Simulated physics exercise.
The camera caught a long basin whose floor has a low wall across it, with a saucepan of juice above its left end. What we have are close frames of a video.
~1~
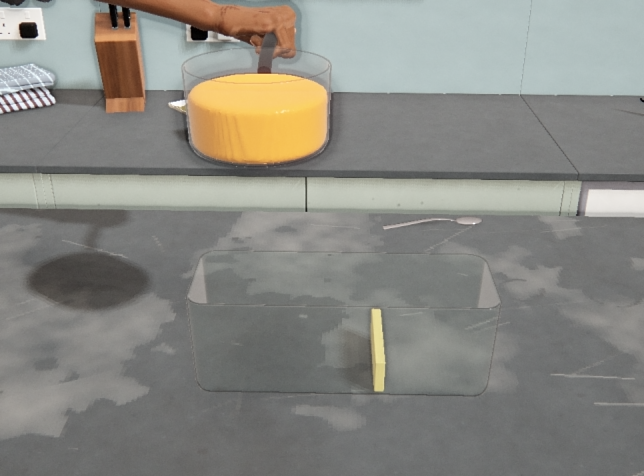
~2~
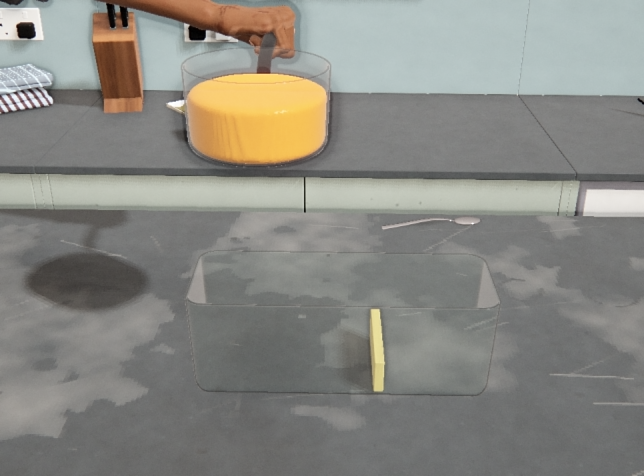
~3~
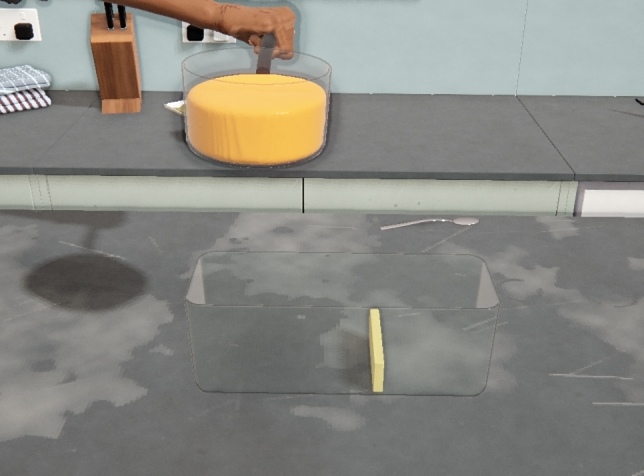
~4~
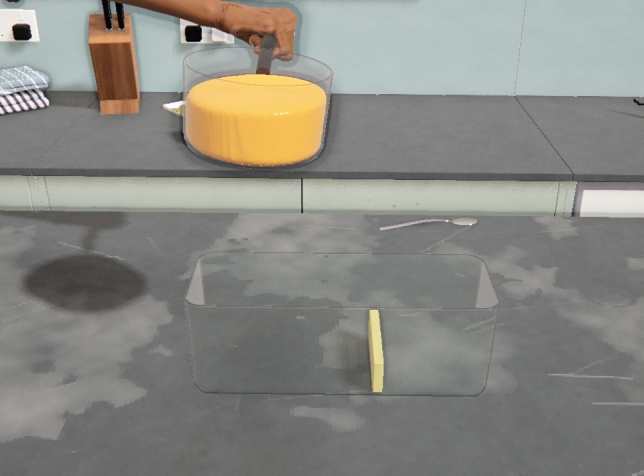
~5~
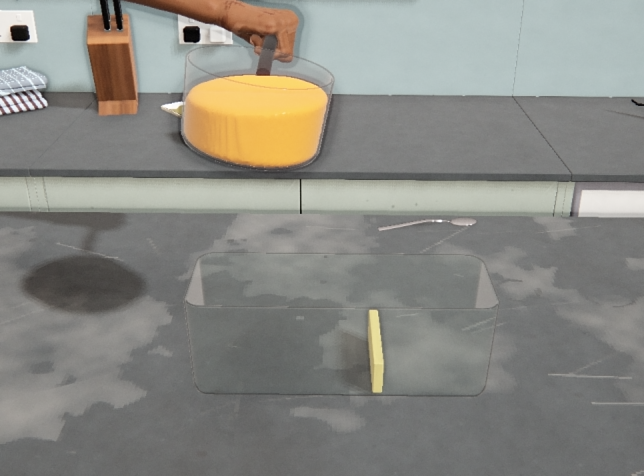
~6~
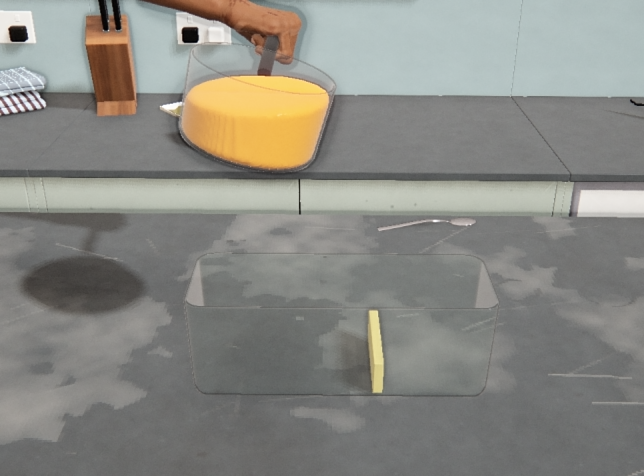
In the video, a hand holds a clear saucepan of orange-yellow juice above the left part of a long transparent basin with a low yellow wall across its floor, then gradually tilts the pan slightly to the right.
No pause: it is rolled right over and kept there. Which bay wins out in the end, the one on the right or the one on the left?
The fullest section lies on the viewer's right.
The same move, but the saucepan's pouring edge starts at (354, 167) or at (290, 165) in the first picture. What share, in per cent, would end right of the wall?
Roughly 60 per cent, then roughly 5 per cent.
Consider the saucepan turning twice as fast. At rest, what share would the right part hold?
Near 45 %.
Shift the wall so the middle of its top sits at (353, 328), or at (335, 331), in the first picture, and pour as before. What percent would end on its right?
Try 1: About 95 percent; try 2: About 95 percent.
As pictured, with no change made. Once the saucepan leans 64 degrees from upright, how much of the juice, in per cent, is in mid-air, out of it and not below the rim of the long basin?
Near 25 %.
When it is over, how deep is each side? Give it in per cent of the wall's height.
Left: 30 %. Right: 90 %.
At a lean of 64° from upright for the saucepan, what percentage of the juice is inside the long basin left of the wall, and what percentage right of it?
Left 0, right 0.
A moment on, the tilt is 64° and 70 per cent is still to pour, 1 is left of the wall and 2 right of it.
Next, the tilt is 94° and 19 per cent is still to pour, 5 is left of the wall and 55 right of it.
Then the tilt is 99° and 3 per cent is still to pour, 25 is left of the wall and 67 right of it.
Later the tilt is 99° and 0 per cent is still to pour, 36 is left of the wall and 62 right of it.
Finally, 37 per cent lies left of the wall, 62 right of it and 1 outside.
